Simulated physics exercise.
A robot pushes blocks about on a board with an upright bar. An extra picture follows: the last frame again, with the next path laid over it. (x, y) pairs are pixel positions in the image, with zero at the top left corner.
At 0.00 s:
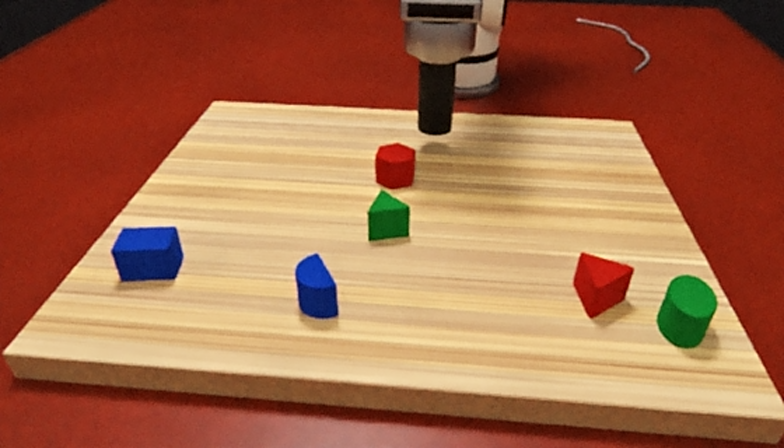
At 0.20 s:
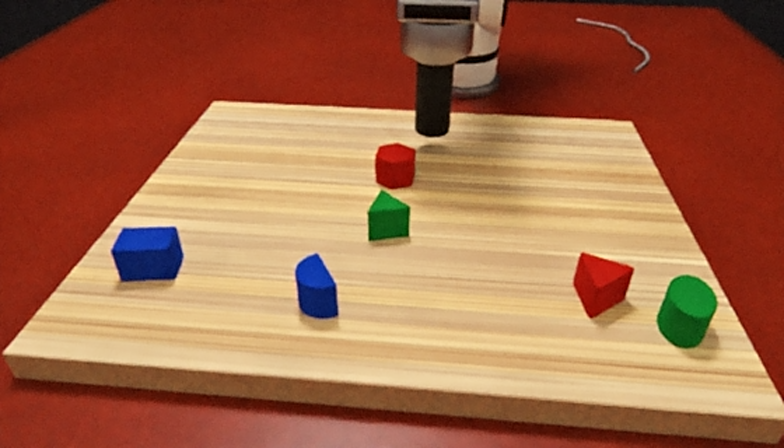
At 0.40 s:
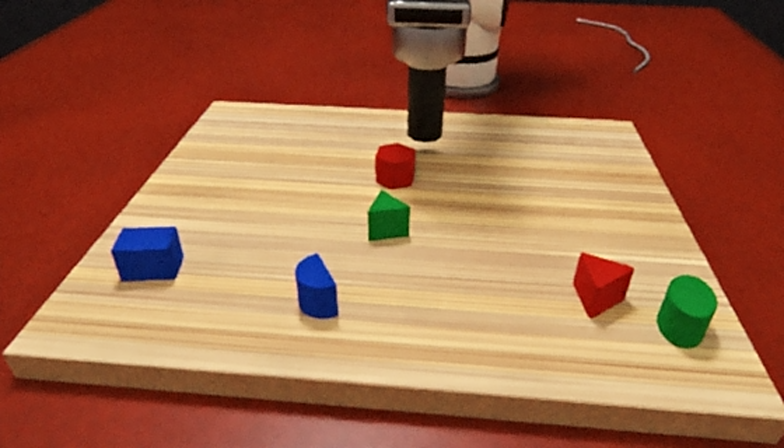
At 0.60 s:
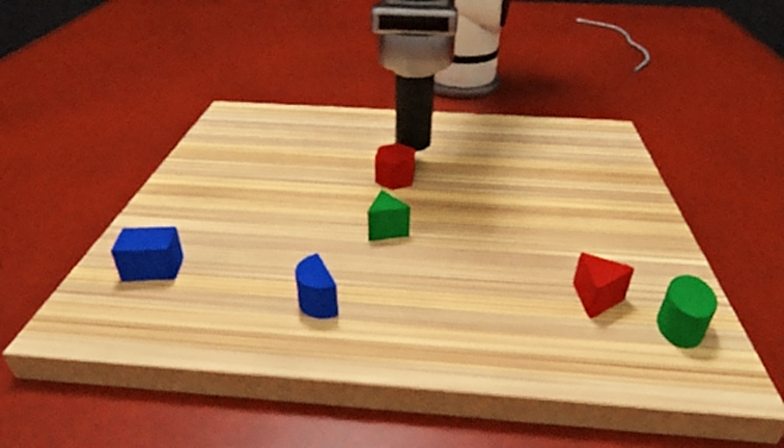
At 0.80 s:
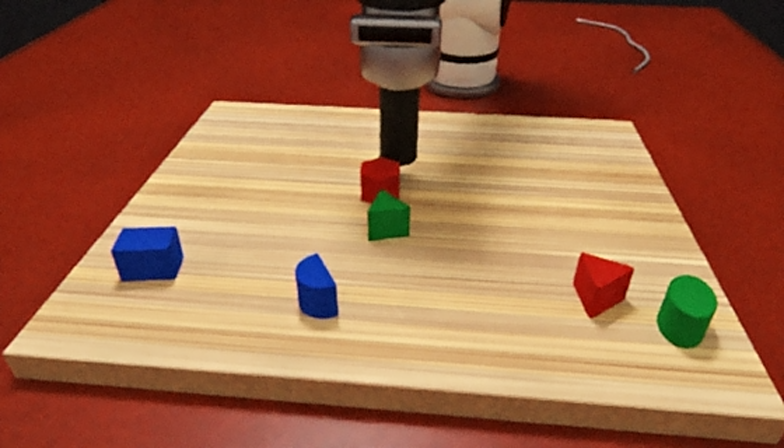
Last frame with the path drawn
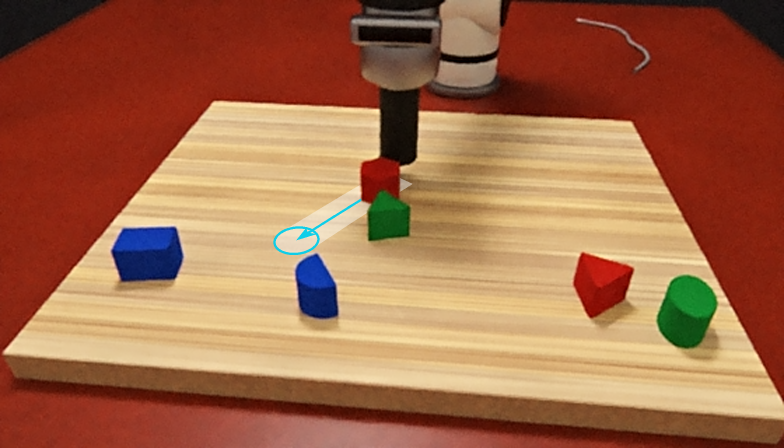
On a wooden board scattered with red, green and blue blocks, a robot arm's dark upright bar moved slightly left and toward the viewer, then nudged the red six-sided block closer to the green triangle.
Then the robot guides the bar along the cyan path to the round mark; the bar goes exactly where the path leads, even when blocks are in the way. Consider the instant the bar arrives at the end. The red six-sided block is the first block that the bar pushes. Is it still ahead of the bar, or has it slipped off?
It falls back or aside.
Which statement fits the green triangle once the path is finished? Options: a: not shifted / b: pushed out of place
It's a.
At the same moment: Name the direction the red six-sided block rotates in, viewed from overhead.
My prediction: CCW.
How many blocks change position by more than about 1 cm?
Put simply, one block is moved more than 1 cm.
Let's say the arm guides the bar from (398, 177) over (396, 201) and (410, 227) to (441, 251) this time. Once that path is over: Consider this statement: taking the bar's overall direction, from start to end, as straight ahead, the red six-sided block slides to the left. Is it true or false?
The statement is incorrect.
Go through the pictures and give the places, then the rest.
In the first picture, lower end of the bar at (435, 128), tops of blocks, red six-sided block at (396, 152), green triangle at (387, 202).
In the second picture, bar at (432, 130), blocks as before.
In the third picture, bar at (425, 135), blocks as before.
In the fourth picture, bar at (413, 143), blocks as before.
In the fifth picture, bar at (398, 157), red six-sided block at (380, 167), green triangle at (387, 202).
The drawn path runs from (398, 177) directly to (297, 240).
What follows on the original path. One third of the way, bar at (367, 176); red six-sided block at (355, 189), turned 25° anticlockwise.
Two thirds of the way, bar at (332, 196); red six-sided block at (337, 212), turned 50° anticlockwise.
At the end, bar at (294, 219); red six-sided block at (334, 222), turned 80° anticlockwise; green triangle not moved.
